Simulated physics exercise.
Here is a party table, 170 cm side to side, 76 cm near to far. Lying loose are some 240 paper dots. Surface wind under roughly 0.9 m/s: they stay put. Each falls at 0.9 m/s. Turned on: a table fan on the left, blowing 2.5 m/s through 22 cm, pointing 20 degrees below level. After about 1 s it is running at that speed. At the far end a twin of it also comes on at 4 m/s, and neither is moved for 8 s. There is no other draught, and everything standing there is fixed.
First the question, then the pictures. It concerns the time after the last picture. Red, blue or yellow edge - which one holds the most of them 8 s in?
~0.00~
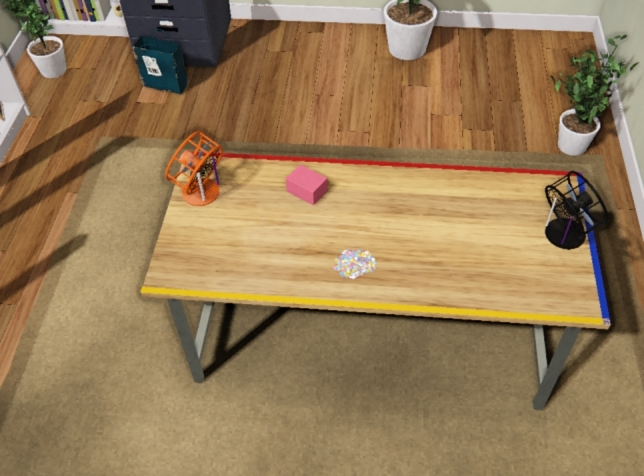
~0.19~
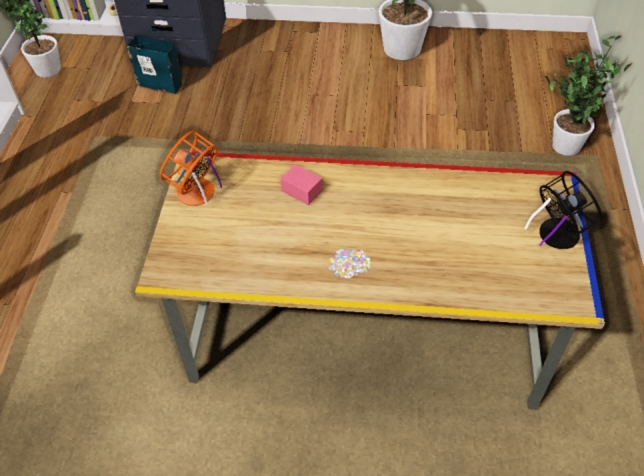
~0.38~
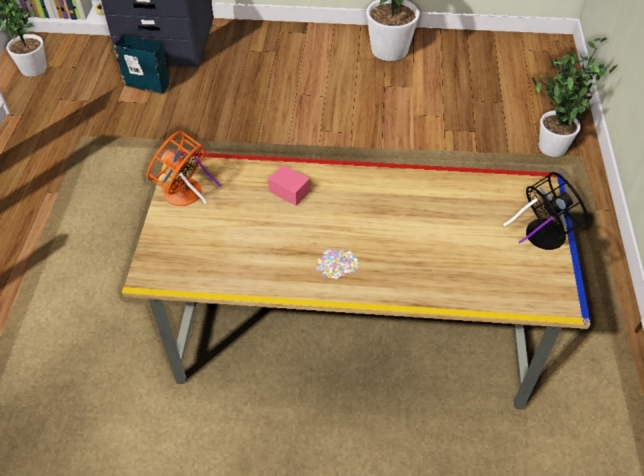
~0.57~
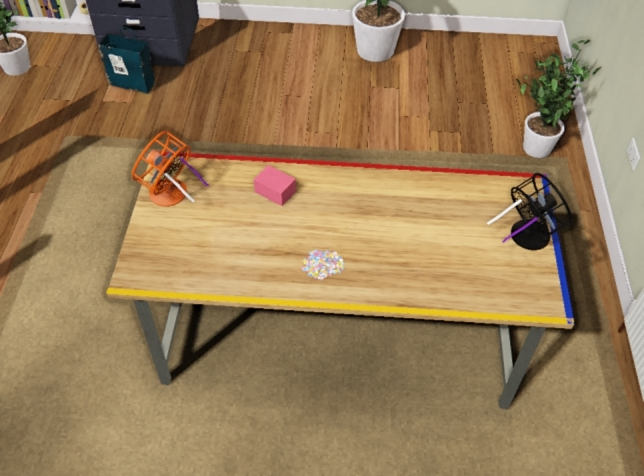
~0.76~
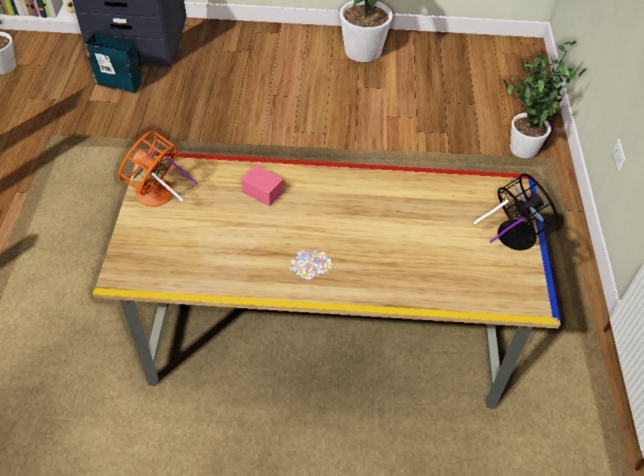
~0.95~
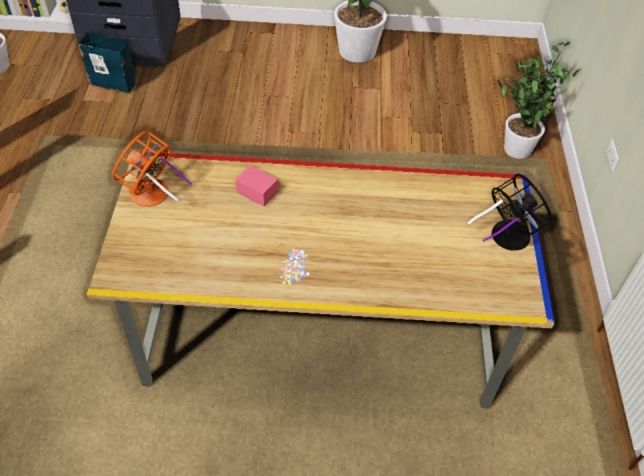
Most likely yellow.
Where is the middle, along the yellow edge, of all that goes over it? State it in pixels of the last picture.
The middle of the crossings lies near (241, 304) in the last picture.
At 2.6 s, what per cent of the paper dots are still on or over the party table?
Around 0 in a hundred.
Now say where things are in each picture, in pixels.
In the first picture, the middle of the paper dots is near (353, 264), none has stirred yet, the mouth of the table fan is at (195, 163) and that of the second one at (576, 205).
In the second picture, the middle of the paper dots is near (348, 264), none has stirred yet, the yellow edge is centred on (364, 308), the red edge is centred on (374, 161) and the blue edge is centred on (589, 242).
In the third picture, the middle of the paper dots is near (336, 264), none has stirred yet and the top of a block is at (289, 178).
In the fourth picture, the middle of the paper dots is near (322, 265) and none has stirred yet.
In the fifth picture, the middle of the paper dots is near (309, 265) and none has stirred yet.
In the sixth picture, the middle of the paper dots is near (295, 265), the farthest in sight from the table fan is at (308, 274) and about 60 % have left their places.
After 1.6 s, 2 % are still on the top, 98 % are over the yellow edge, 0 % over the red edge and 0 % over the blue edge.
After 2.6 s, 0 % are still on the top, 100 % are over the yellow edge, 0 % over the red edge and 0 % over the blue edge.
After 4.4 s, 0 % are still on the top, 100 % are over the yellow edge, 0 % over the red edge and 0 % over the blue edge.
After 8.0 s, at the end, 100 % are over the yellow edge, 0 % over the red edge and 0 % over the blue edge.
